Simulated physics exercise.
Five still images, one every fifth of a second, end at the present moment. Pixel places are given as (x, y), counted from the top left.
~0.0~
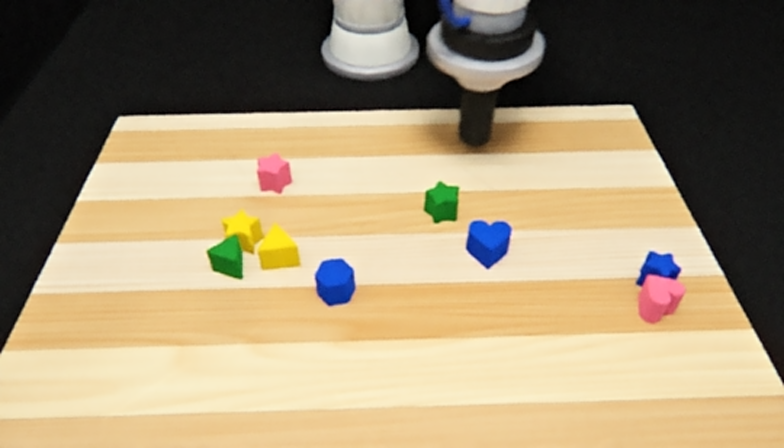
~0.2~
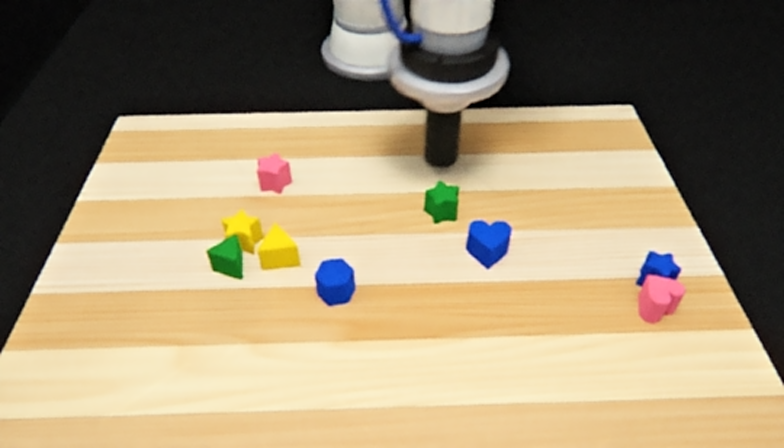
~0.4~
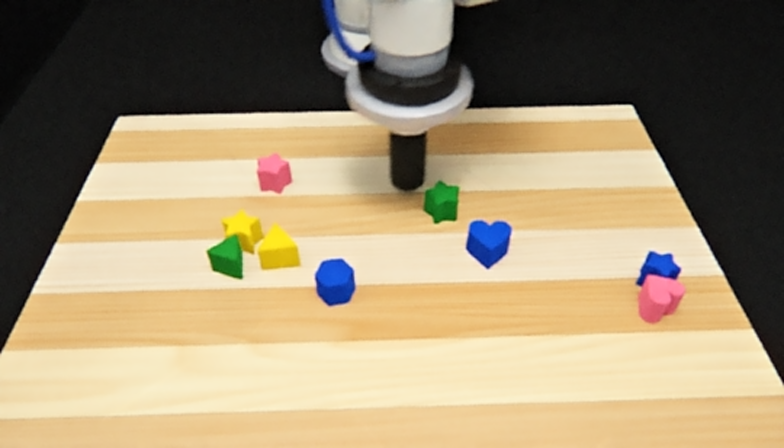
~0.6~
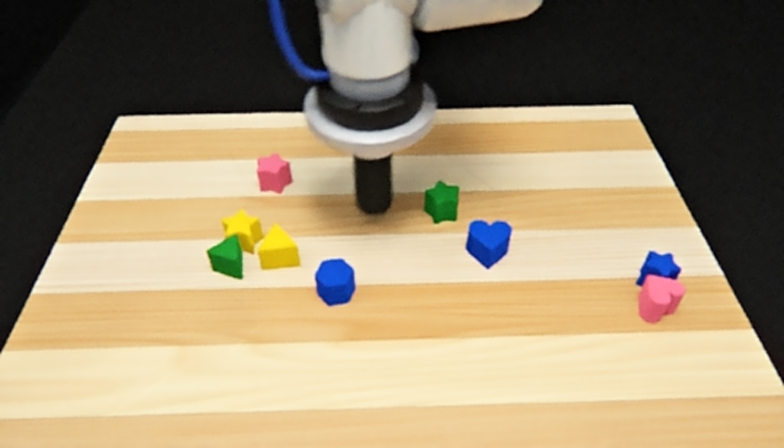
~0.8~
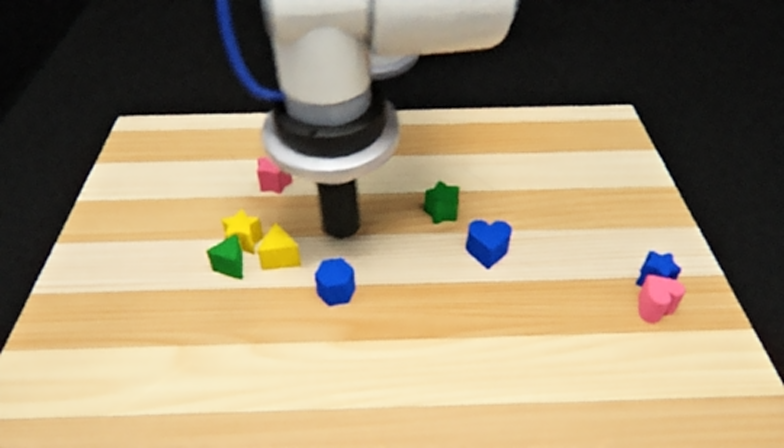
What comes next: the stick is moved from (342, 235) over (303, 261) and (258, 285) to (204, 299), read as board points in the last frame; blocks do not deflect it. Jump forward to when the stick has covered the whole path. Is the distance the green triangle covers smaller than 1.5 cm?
No.
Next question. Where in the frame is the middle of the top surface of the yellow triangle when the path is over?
Located at (228, 246).
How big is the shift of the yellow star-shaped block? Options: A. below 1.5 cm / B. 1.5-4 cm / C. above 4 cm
I choose A.
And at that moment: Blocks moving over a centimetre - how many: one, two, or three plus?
Number moved: 2.
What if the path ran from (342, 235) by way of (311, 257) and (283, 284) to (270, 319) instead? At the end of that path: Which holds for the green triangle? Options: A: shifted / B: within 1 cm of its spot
I'll go with B - within 1 cm of its spot.
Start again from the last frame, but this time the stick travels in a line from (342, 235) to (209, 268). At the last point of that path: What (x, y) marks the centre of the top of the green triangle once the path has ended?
Around (174, 267).
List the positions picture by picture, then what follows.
In the first picture, lower end of the stick at (474, 137), tops of blocks, green triangle at (226, 247), yellow star-shaped block at (239, 222), yellow triangle at (277, 238), blue hexagon at (334, 271).
In the second picture, stick at (441, 157), blocks as before.
In the third picture, stick at (407, 179), blocks as before.
In the fourth picture, stick at (374, 202), blocks as before.
In the fifth picture, stick at (341, 225), green triangle at (226, 247), yellow star-shaped block at (239, 222), yellow triangle at (277, 238), blue hexagon at (334, 271).
On the path given first. One third of the way, stick at (301, 251); yellow triangle at (266, 241), turned 35° clockwise.
Two thirds of the way, stick at (255, 276); green triangle at (210, 248); yellow triangle at (235, 246), turned 85° clockwise.
At the end, stick at (201, 290); green triangle at (203, 247), turned 25° clockwise; yellow star-shaped block not moved; yellow triangle at (228, 246), turned 110° clockwise; blue hexagon not moved.
